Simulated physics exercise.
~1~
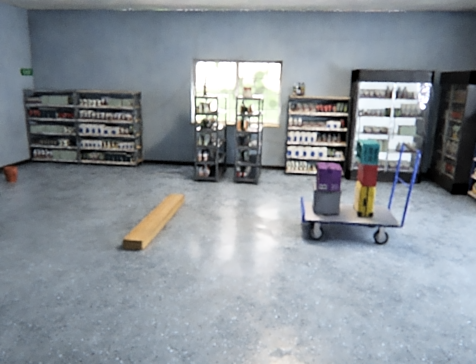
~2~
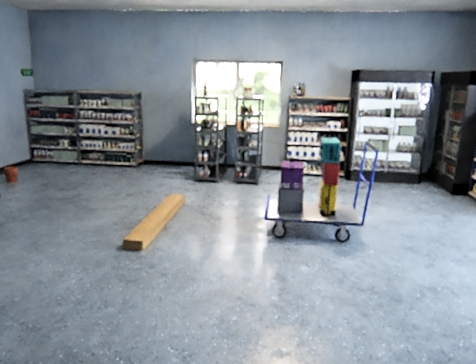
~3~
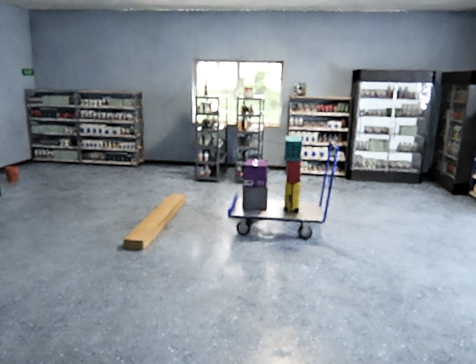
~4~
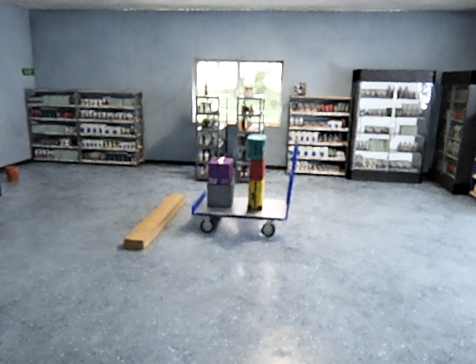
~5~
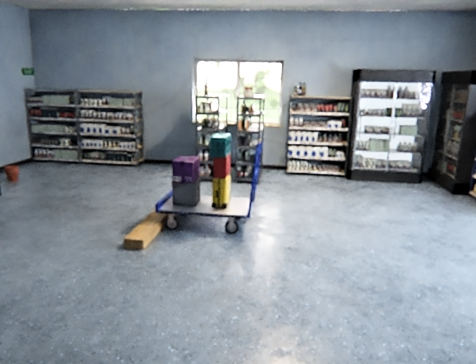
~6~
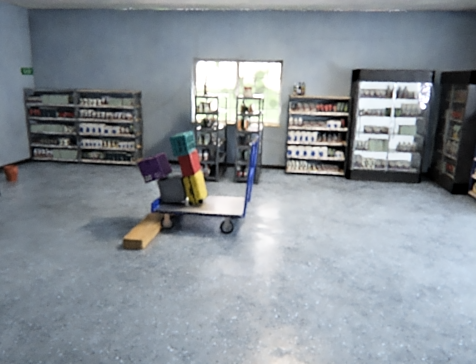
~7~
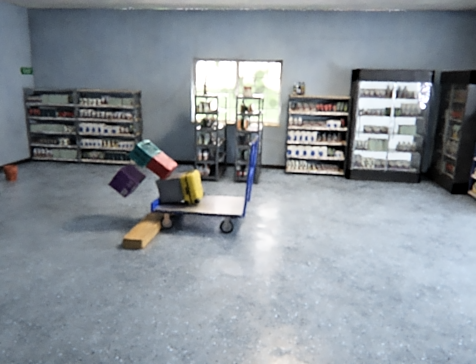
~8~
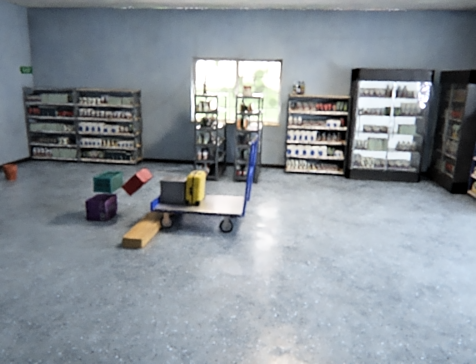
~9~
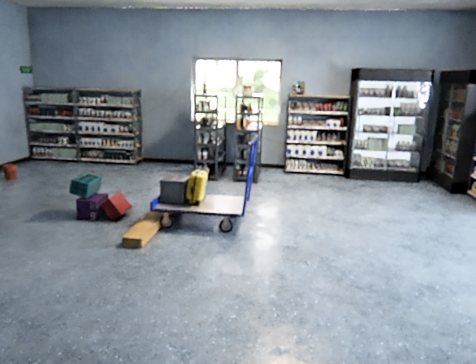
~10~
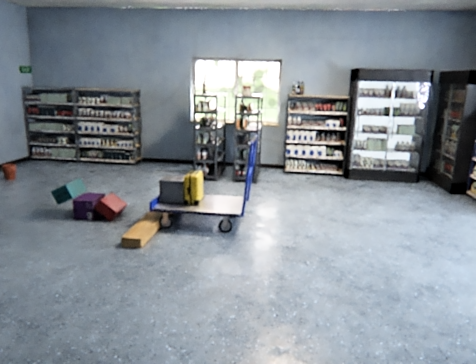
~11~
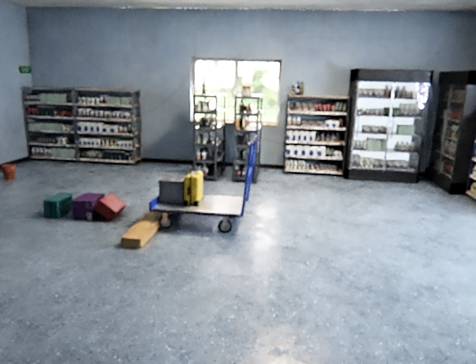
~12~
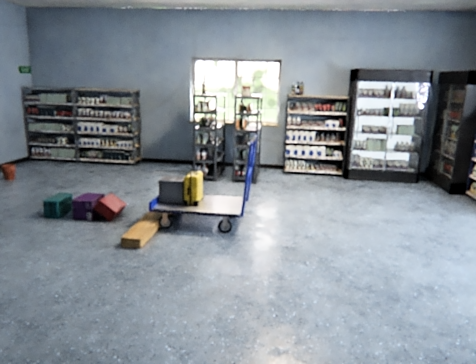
Shop floor with blue cart rolling left, jamming against a wooden beam, purple, teal and red boxes tumbling off, two staying aboard.
